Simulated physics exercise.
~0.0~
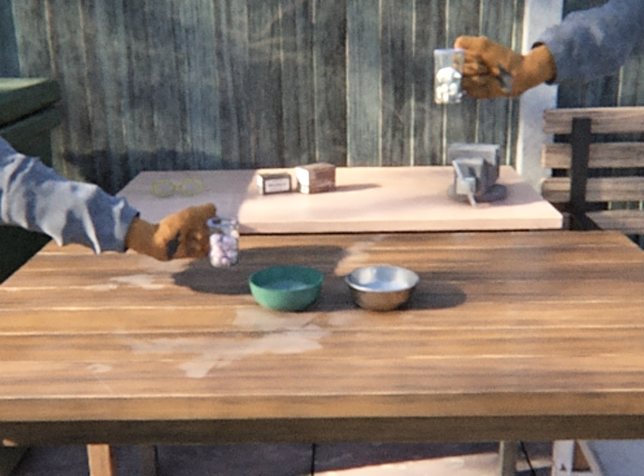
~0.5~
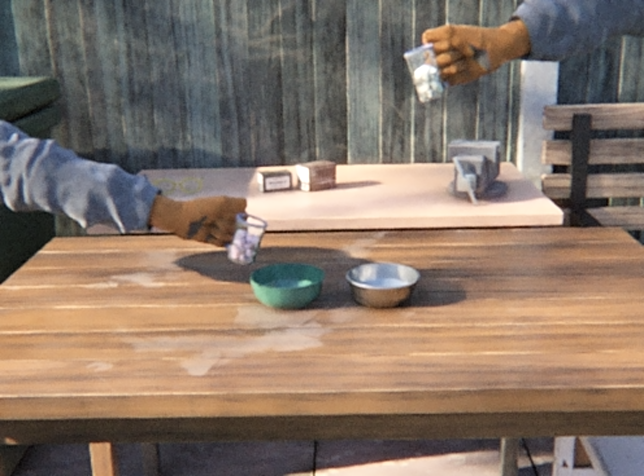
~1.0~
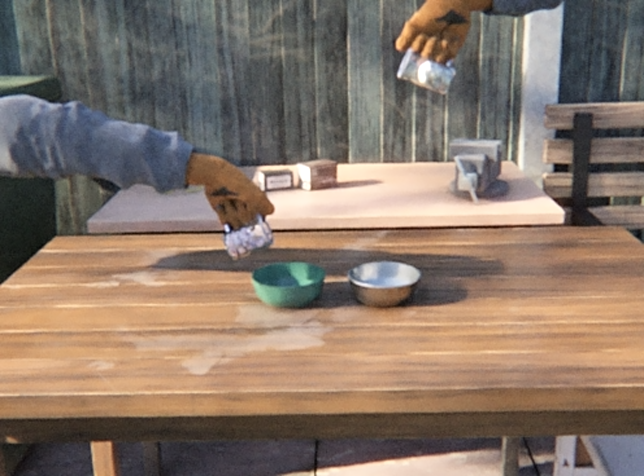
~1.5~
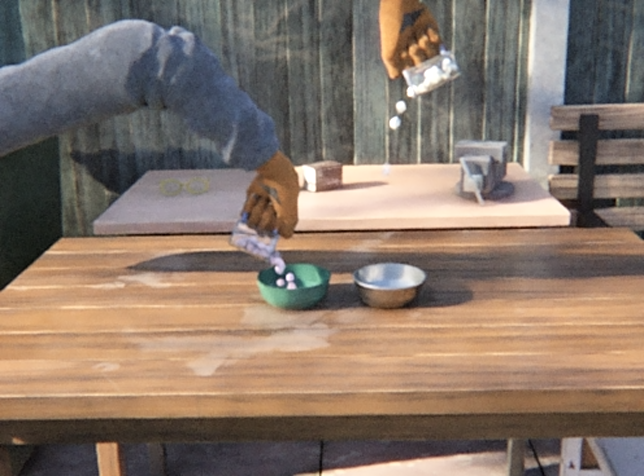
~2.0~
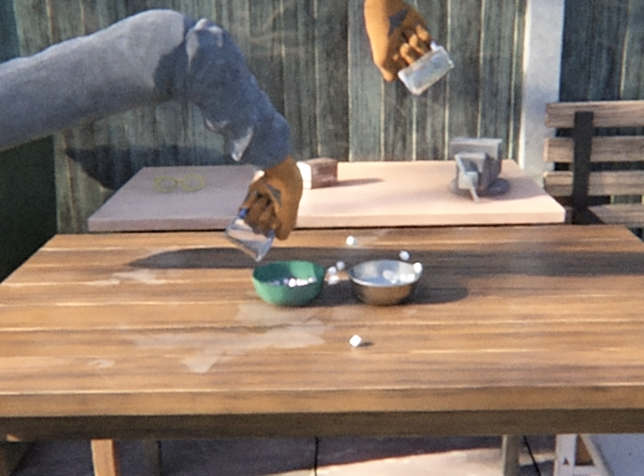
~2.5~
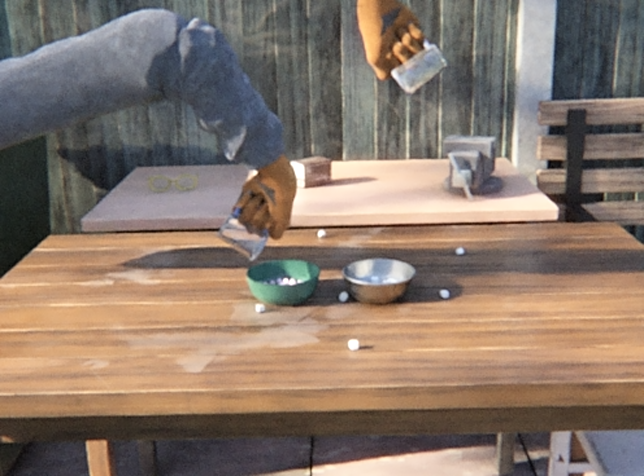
To begin with, two gloved hands hold small clear cups of pale pieces above a wooden table, the left one low and the right one much higher, with a green bowl and a metal bowl below. Both hands tilt their cups onto their sides, and nothing falls out yet. Then the pieces start to spill, the left ones dropping a short way into the green bowl while the right ones fall from high up. As the cups empty, several white pieces bounce around the metal bowl. Finally, the green bowl holds all of its pieces, while roughly half of the right cupful lies scattered on the table.
